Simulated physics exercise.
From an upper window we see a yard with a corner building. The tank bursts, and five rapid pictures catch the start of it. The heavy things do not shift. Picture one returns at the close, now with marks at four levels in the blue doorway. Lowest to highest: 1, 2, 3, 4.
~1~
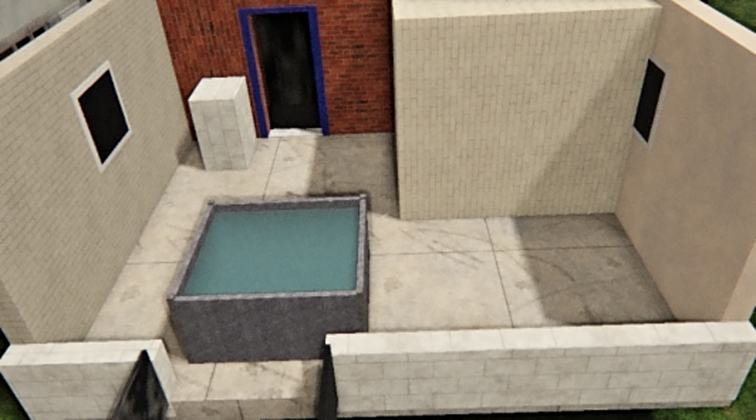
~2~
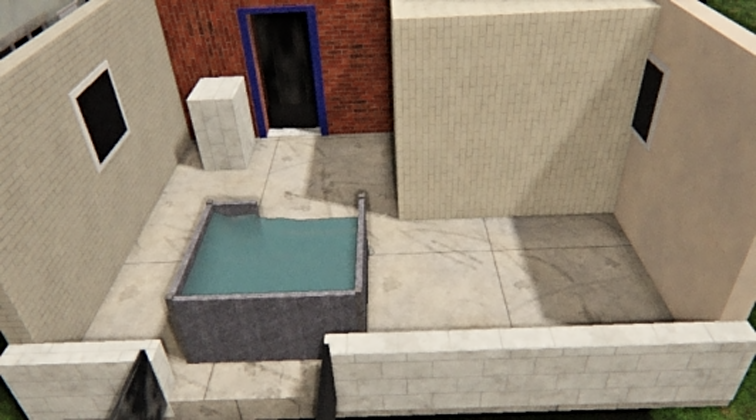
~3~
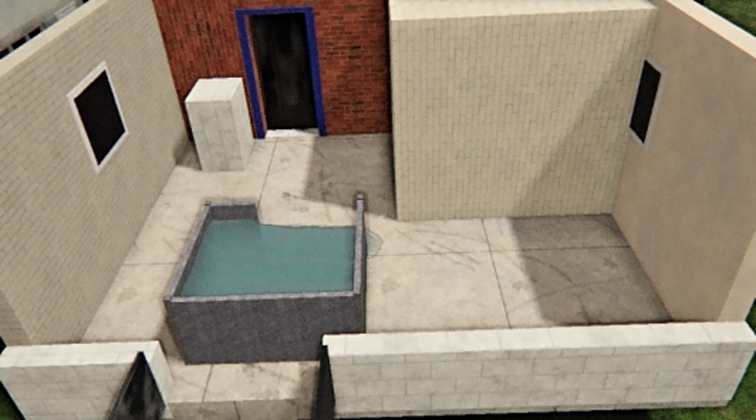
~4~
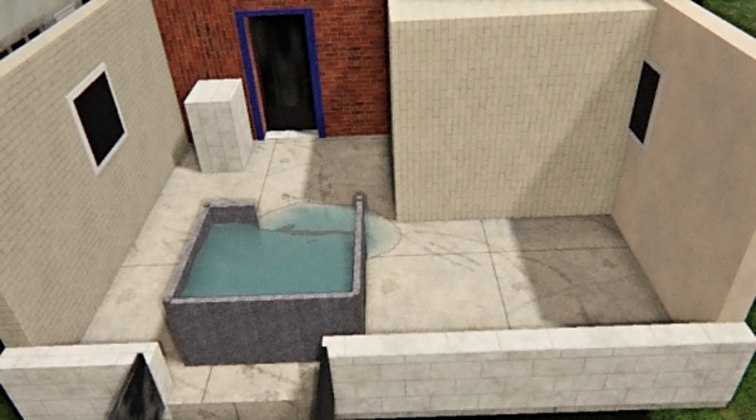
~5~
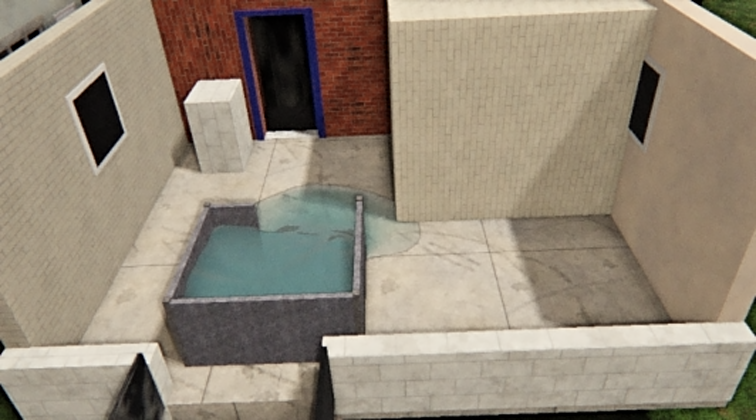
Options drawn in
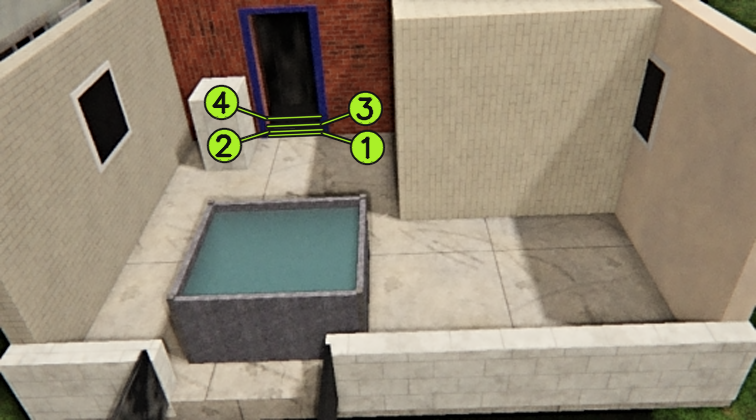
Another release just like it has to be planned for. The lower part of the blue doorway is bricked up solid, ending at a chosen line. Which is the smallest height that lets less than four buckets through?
It is 4.
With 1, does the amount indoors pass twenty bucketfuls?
Yes, clearly.
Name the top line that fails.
3 it is.
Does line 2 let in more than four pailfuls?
Yes, that goes wrong.
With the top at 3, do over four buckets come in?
Yes.
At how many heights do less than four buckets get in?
One of them.
In lime, 1 at (295, 134); 2 at (295, 130); 3 at (294, 125); 4 at (293, 117); from the bottom up 1, 2, 3, 4.
If 1 is chosen, dozens of bucketfuls pour in.
If 2 is chosen, some 25 bucketfuls get in.
If 3 is chosen, about 8 bucketfuls get in.
If 4 is chosen, a splash gets over, under a bucket.
